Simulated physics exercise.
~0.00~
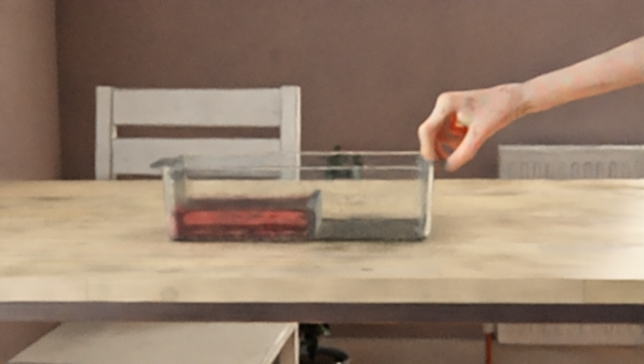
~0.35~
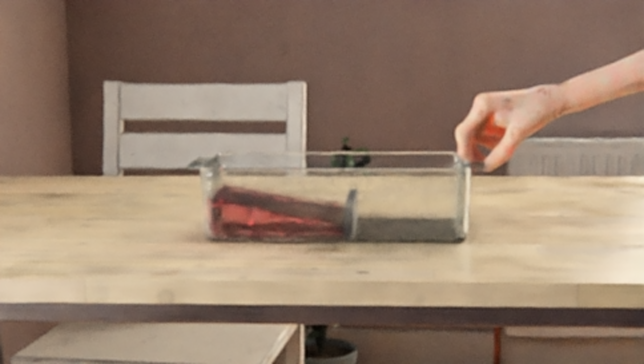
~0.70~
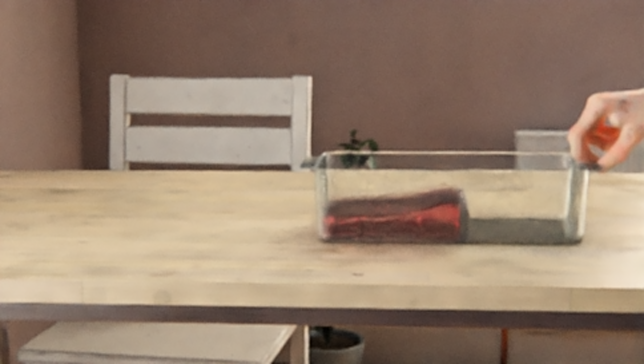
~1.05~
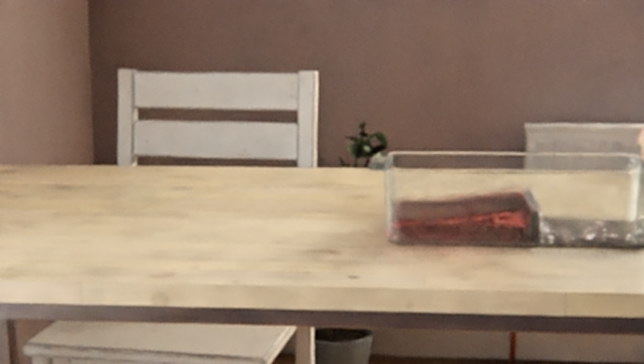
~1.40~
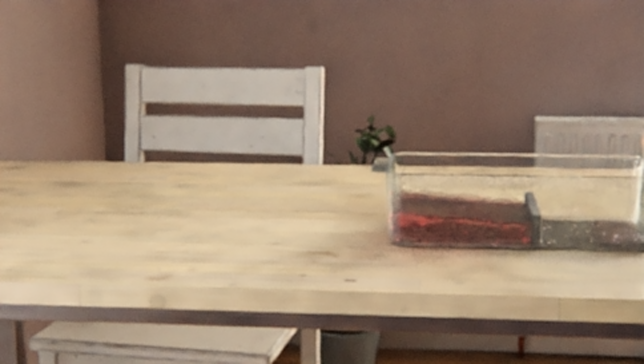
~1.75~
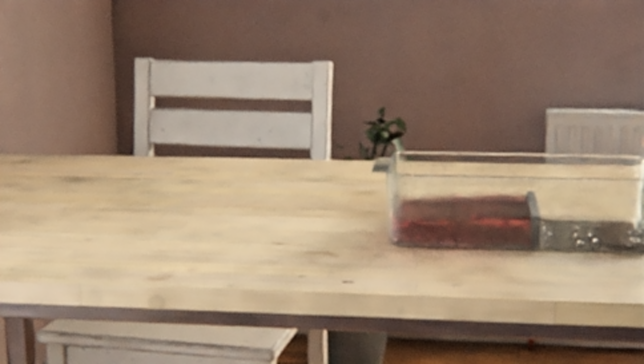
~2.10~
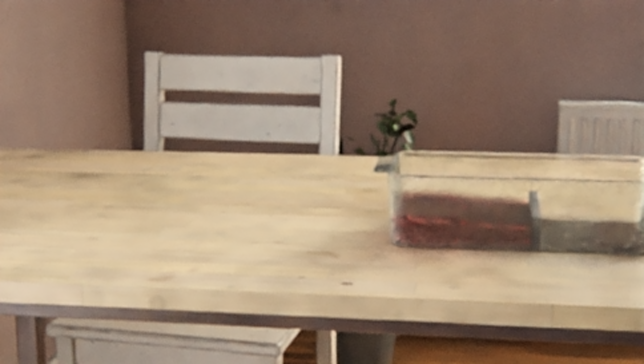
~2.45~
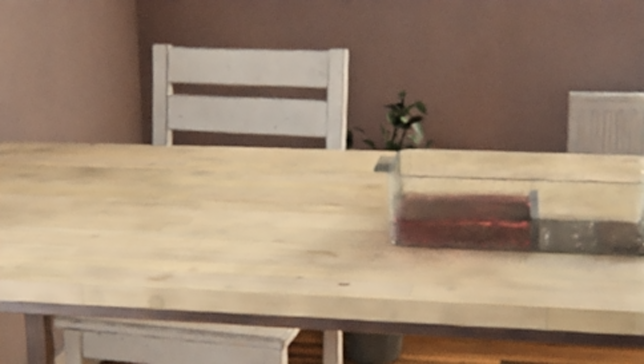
In a room with brownish-pink walls, a pale wooden table is seen from the side and slightly above, with a white slatted chair behind its left part and a plant and white radiator farther right. A clear open box stands on the table, holding red liquid to the left of a low divider. A hand grips its right end and pulls it to the right, and the liquid tilts and sloshes against the divider. The box stops at the right side as the hand leaves view. The liquid settles, nearly all still left of the divider, while the view drifts slightly.
